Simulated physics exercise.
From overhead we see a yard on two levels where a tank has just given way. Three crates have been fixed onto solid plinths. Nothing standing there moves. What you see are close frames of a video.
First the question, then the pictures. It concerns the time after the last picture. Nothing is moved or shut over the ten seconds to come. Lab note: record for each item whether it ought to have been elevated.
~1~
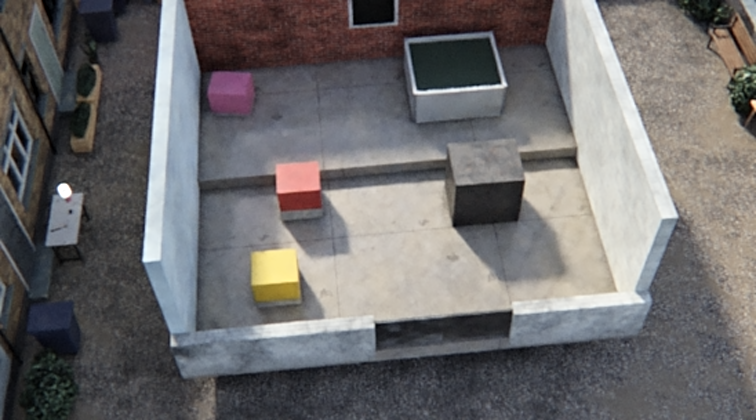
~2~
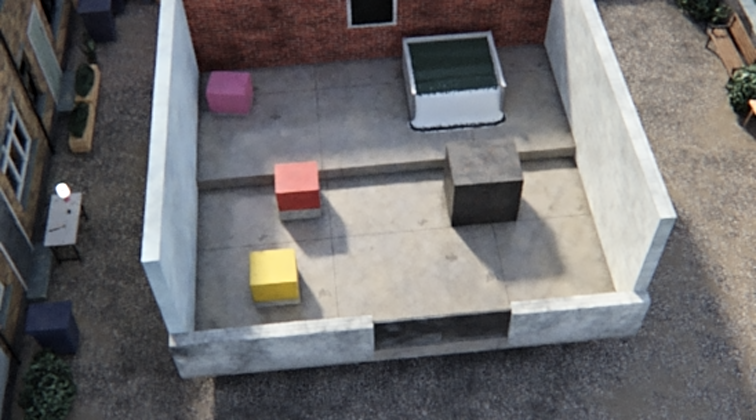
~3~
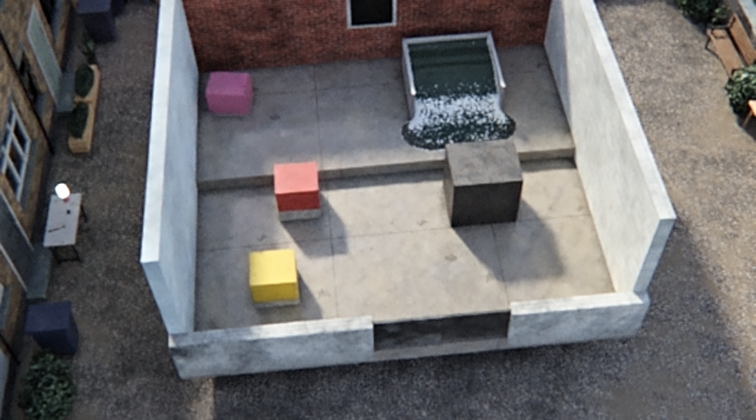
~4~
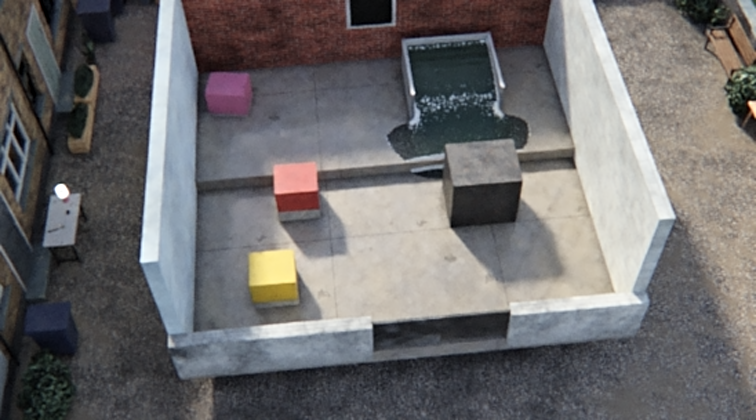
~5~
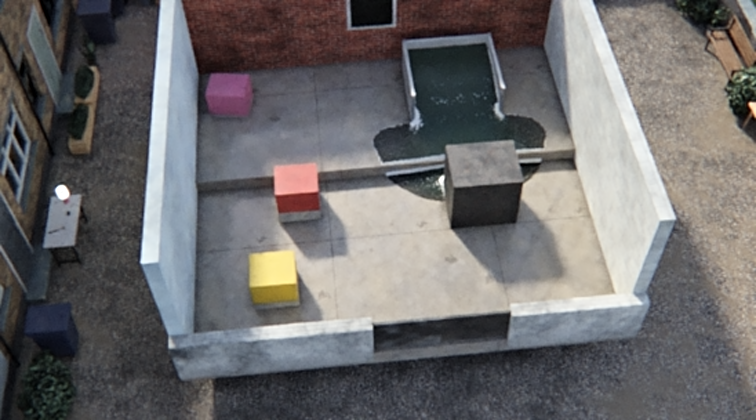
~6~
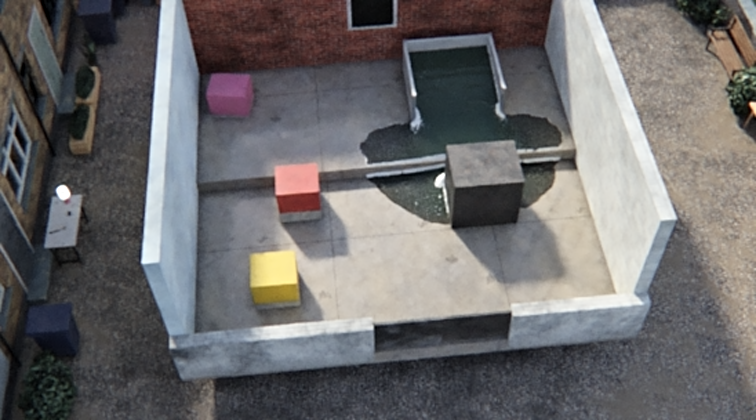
The pink crate is missed by the water; the red crate is missed by the water; the yellow crate is reached by the water.
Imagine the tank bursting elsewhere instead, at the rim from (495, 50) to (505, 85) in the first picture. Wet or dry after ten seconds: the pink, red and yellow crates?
I'd say the pink crate is overrun, while the red crate stays clear and the yellow crate stays clear.
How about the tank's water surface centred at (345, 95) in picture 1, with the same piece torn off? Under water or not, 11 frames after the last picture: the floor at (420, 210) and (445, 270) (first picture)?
Taking the spots in order: Swamped, swamped.
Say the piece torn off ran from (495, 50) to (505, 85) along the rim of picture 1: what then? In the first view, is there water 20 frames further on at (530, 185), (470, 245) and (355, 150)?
Taking the points one after the other, they come out inundated, not soaked and not soaked.
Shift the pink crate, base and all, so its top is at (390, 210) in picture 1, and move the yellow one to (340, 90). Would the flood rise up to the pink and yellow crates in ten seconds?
Note: Pink crate flooded, yellow crate untouched.
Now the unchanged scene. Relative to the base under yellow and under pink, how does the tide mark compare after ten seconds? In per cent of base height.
The first comes to 120 per cent and the second to 0 per cent.
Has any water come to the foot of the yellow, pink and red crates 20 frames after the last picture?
Results - yellow the flood got there, pink the flood is elsewhere, red the flood got there.
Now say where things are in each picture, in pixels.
The tank at (454, 65) is whole and still, in the first picture.
Water pours out at (457, 108) and has run to (503, 115), in the second picture.
The front is at a hidden place, out from the gap at (457, 110), in the third picture.
The front is at (522, 144), out from the gap at (456, 111), in the fourth picture.
The front is at (529, 174), out from the gap at (456, 113), in the fifth picture.
Water pours out at (457, 113) and has run to (442, 220), in the sixth picture.
A moment on, water covers 25 % of the floor; the pink crate not reached, the red crate water round its plinth, the yellow crate not reached.
Next, water covers 40 % of the floor; the pink crate not reached, the red crate water round its plinth, the yellow crate water round its plinth.
Then, water covers 50 % of the floor; the pink crate not reached, the red crate water round its plinth, the yellow crate water round its plinth.
Later, water covers 60 % of the floor; the pink crate not reached, the red crate water round its plinth, the yellow crate water round its plinth.
In the end, water covers 60 % of the floor; the pink crate stayed above the water, the red crate stayed above the water, the yellow crate was topped.
